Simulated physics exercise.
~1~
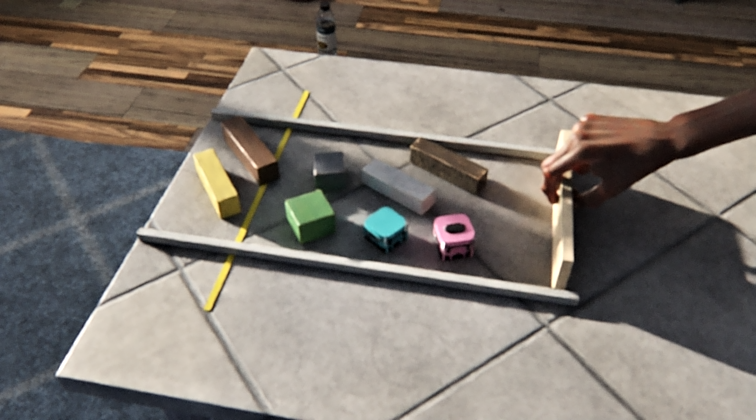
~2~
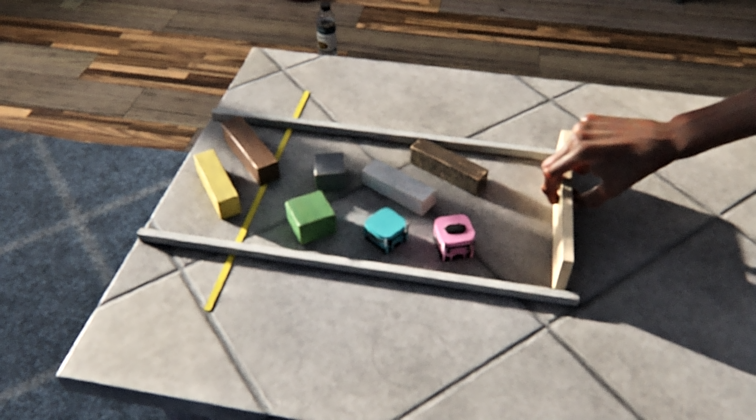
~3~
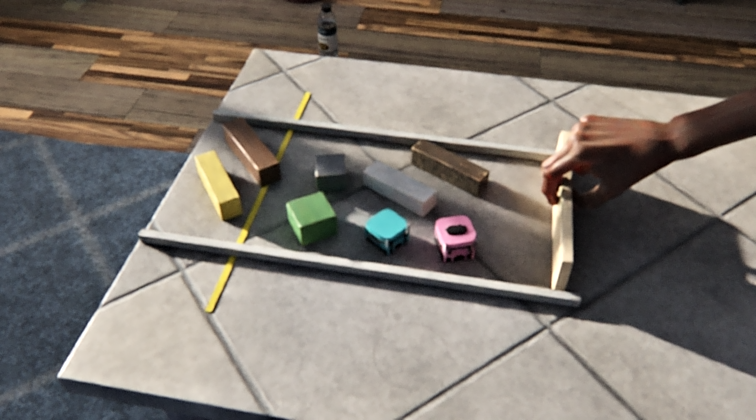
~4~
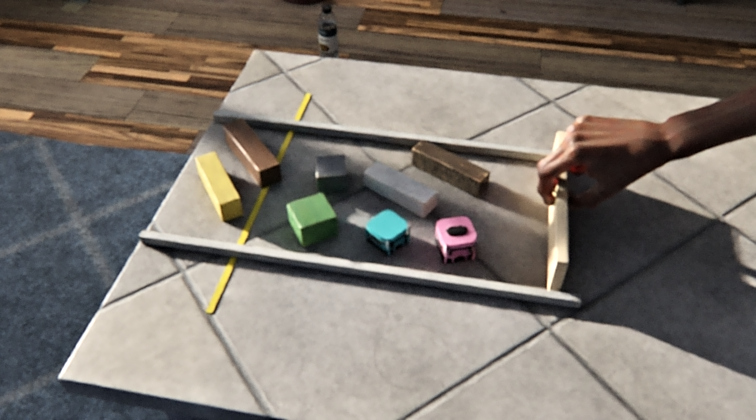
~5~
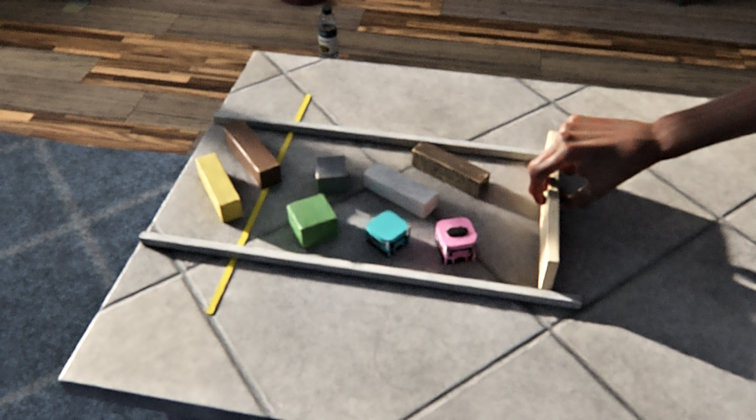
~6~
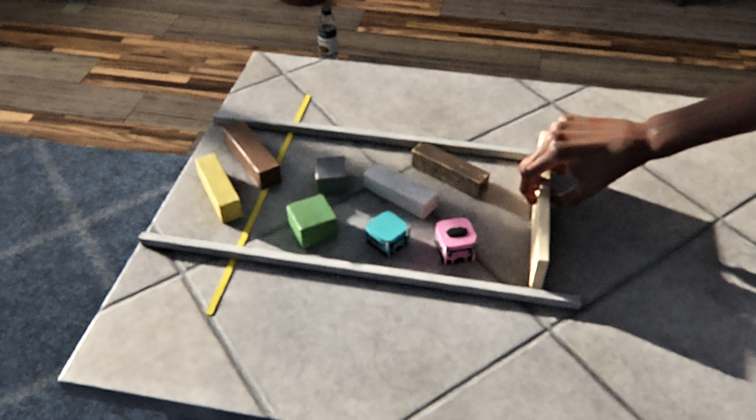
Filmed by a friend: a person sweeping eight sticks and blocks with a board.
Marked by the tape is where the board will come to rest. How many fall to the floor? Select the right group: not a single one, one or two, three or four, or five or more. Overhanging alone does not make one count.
The right group is one or two.
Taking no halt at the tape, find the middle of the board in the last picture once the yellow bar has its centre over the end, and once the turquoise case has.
Roughly at (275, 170) and roughly at (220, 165).
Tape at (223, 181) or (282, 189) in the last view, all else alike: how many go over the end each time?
3 and 0.
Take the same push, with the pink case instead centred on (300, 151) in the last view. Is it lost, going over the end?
In that case it keeps its place.
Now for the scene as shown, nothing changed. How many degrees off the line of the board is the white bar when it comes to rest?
Roughly 45 degrees.
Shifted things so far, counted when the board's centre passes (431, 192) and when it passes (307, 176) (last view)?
First 4, after that 8.
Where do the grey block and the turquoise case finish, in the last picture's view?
Result: One at about (227, 185), the other at about (199, 221).
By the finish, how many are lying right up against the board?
The number is 3.
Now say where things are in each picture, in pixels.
Yellow bar (217, 183); brown bar (250, 150); green block (311, 217); board (563, 206); tape (265, 183), in the first frame.
Brown bar (250, 150); black bar (448, 166), in the second frame.
Green block (312, 218); board (563, 207), in the third frame.
Yellow bar (219, 186); white bar (400, 188), in the fourth frame.
Brown bar (252, 153); grey block (332, 175), in the fifth frame.
Yellow bar (219, 187); brown bar (251, 154); green block (312, 221); board (541, 206); tape (267, 187), in the sixth frame.
Early on, none off yet; yellow bar at rest near (219, 187); brown bar at rest near (251, 154); green block at rest near (312, 221).
A while later, none off yet; yellow bar at rest near (219, 187); brown bar at rest near (251, 154); green block travelled about its own width near (280, 214).
Further along, none off yet; yellow bar travelled a little near (192, 185); brown bar travelled a little near (238, 154); green block travelled well along near (211, 206).
Finally, the number that fall off is one or two; lost, yellow bar.
